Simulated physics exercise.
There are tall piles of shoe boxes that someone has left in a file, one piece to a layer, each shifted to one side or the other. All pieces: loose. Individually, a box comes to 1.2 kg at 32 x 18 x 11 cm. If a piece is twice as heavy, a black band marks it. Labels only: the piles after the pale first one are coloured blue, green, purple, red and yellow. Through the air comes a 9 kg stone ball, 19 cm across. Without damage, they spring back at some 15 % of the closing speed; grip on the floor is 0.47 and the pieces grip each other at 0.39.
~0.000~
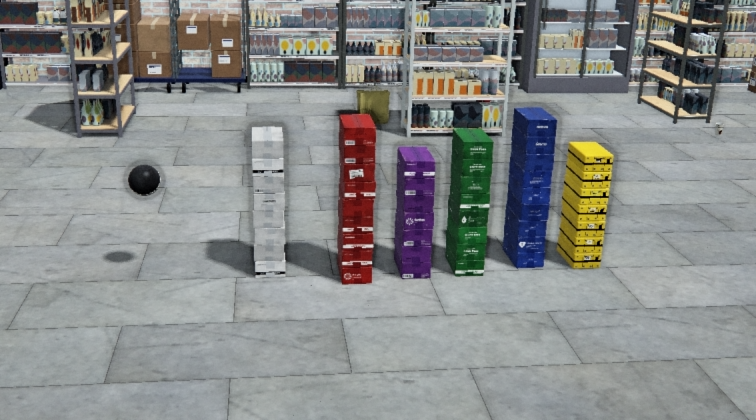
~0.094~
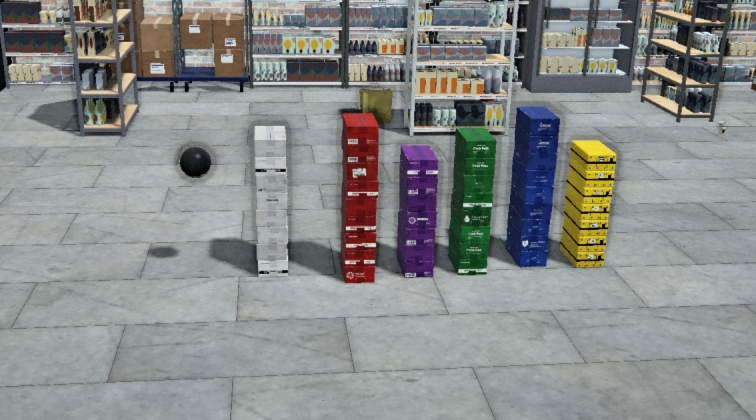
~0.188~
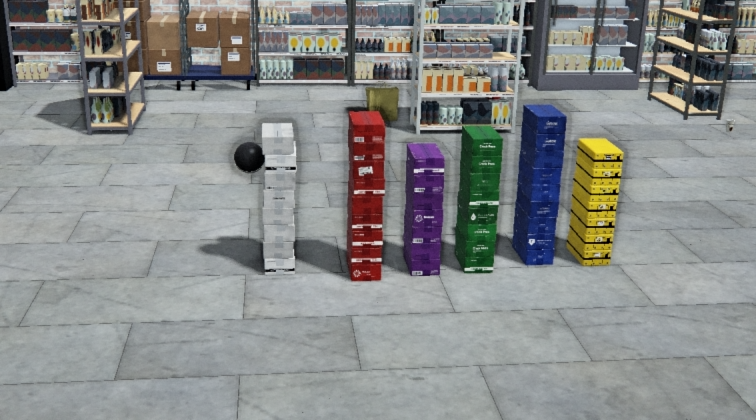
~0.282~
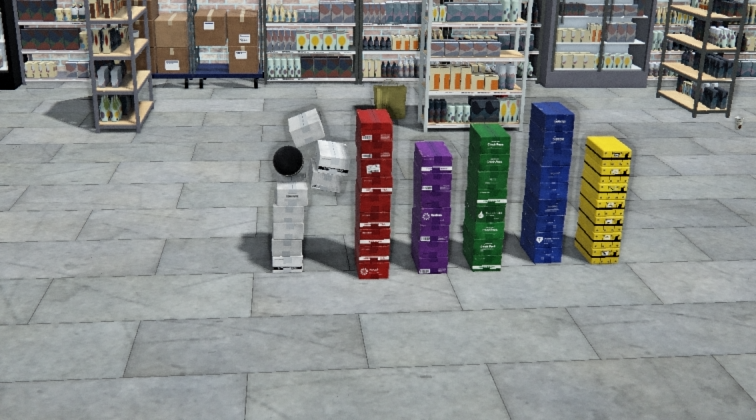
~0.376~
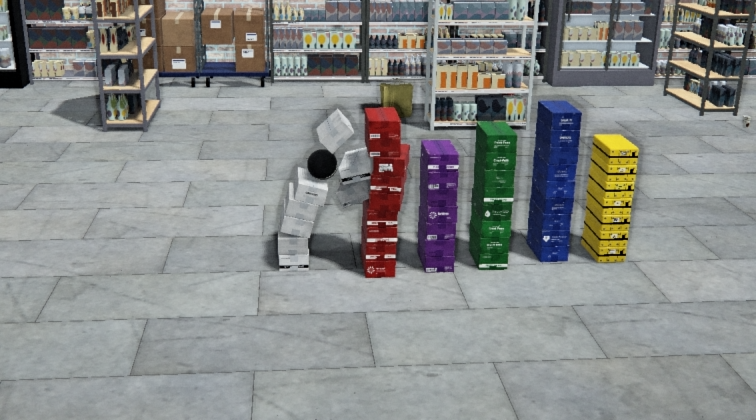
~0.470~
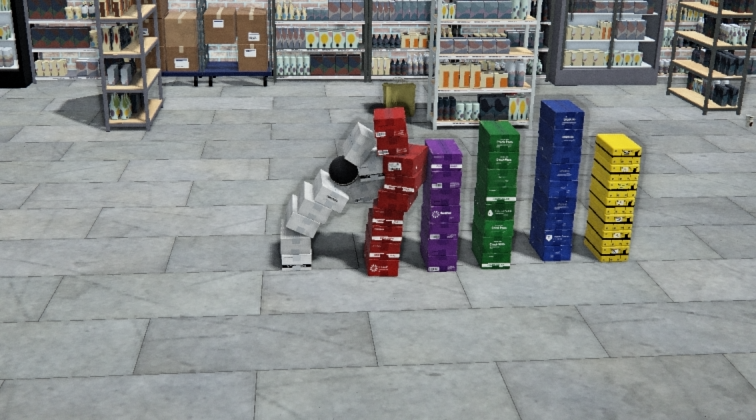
A black ball flew in from the left and smashed into the white stack of boxes, knocking its upper boxes loose to the right and pushing them against the red stack, which buckled and leaned.
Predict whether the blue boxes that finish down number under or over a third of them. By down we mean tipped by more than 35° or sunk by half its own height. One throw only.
Prediction: Over a third.
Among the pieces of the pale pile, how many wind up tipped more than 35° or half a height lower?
Exactly 6 pale pieces do.
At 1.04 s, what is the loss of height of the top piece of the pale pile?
About 60 cm.
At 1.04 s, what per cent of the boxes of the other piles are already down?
10 %.
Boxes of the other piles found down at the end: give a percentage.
Something near 90 percent.
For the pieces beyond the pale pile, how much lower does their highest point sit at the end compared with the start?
48 cm.
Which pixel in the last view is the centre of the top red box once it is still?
Around (372, 234).
By 1.04 s, 6 of the pale pile down; none of the 9 blue boxes down (5 of 40 in all colours); top blue box unmoved; top red box on its side.
By 2.02 s, 6 of the pale pile down; 5 of the 9 blue boxes down (26 of 40 in all colours); top blue box tilted 16°, 10 cm lower; top red box upside down.
When it is over (4.1 s), 6 of the pale pile down; 8 of the 9 blue boxes down (36 of 40 in all colours); top blue box upside down; top yellow box upside down. That is 89 per cent.
